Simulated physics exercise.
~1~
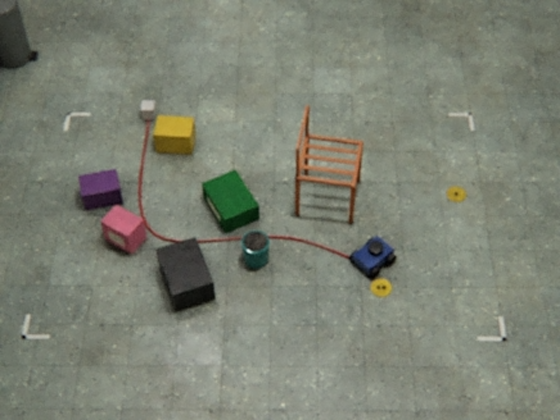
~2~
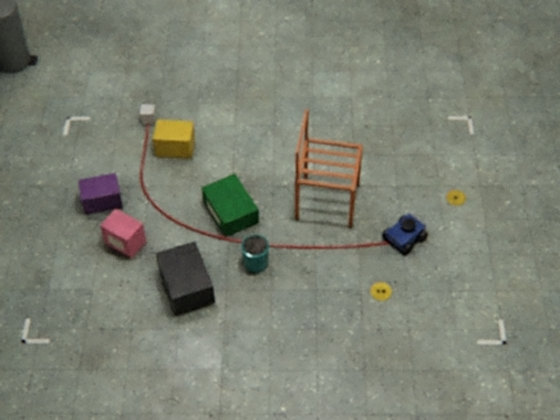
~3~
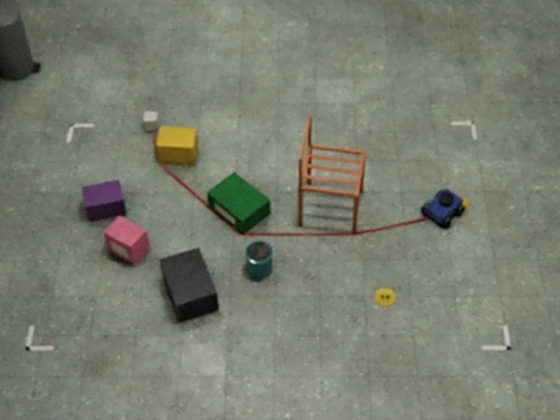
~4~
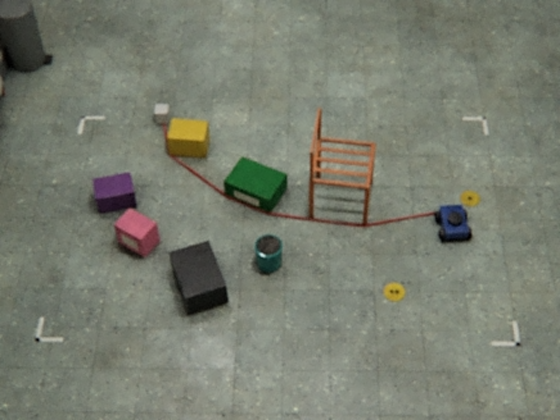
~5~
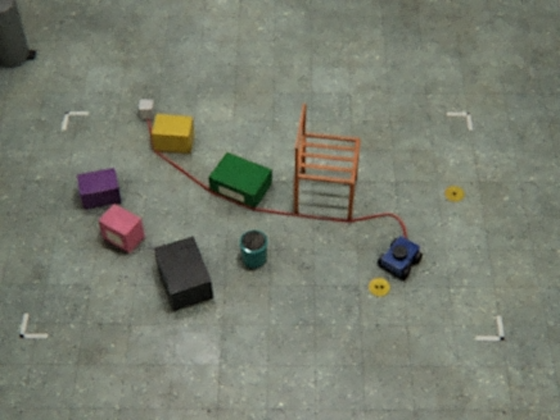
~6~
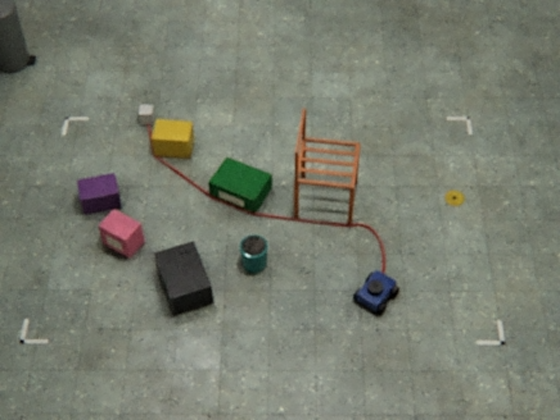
A blue cart drags its red lead, shifting the green box, and ends lower right.
